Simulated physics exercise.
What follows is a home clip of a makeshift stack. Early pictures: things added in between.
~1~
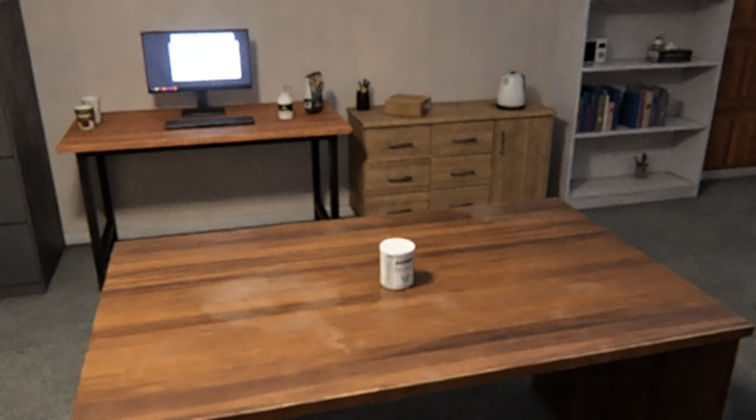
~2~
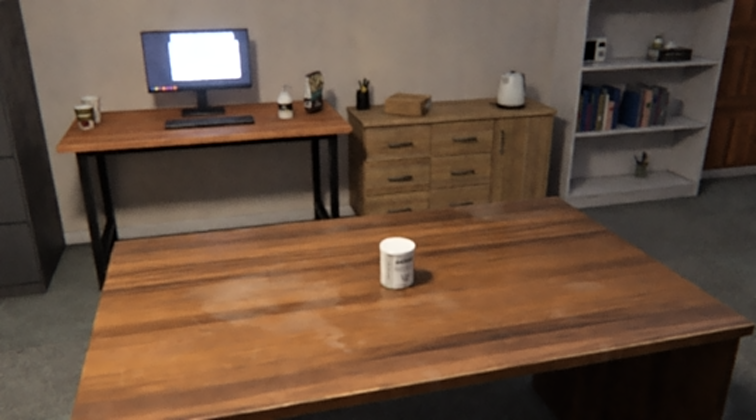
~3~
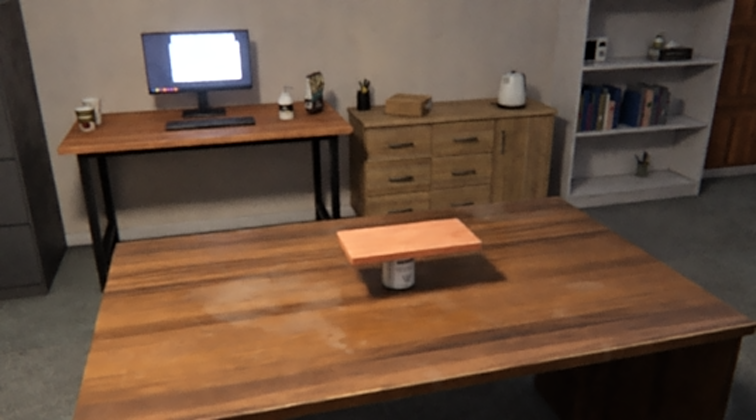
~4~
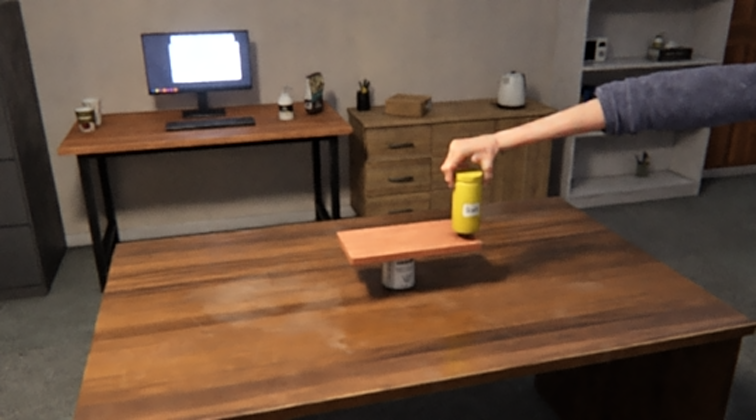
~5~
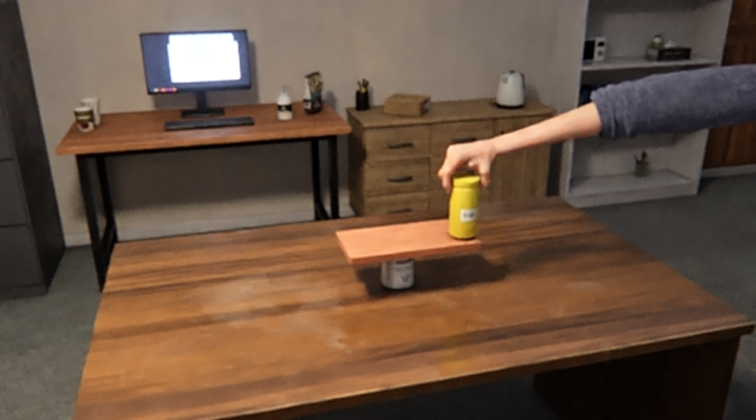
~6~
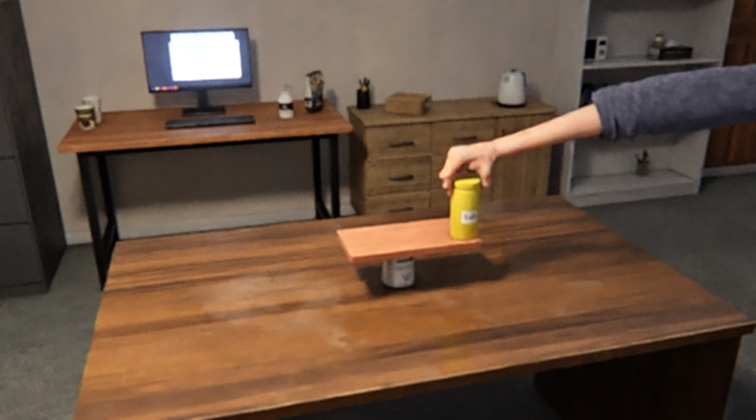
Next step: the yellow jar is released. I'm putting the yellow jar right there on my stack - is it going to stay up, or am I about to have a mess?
It will fall over.
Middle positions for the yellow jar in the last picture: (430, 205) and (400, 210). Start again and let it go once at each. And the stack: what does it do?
Result of try one: Collapse; result of try two: No collapse.
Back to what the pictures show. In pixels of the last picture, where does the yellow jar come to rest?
About (486, 240).
Then, 0.30 s on from there, yellow jar now fallen; orange board turned 38° from how it was put.
Then, 0.40 s on from there, orange board turned 51° from how it was put.
Then, 0.70 s on from there, things are still on the move.
Then, 1.30 s on from there, as before.
In the end, fallen, yellow jar; the other 2 unmoved. At the end, from the last picture's camera, yellow jar near (486, 240). The stack loses its balance.
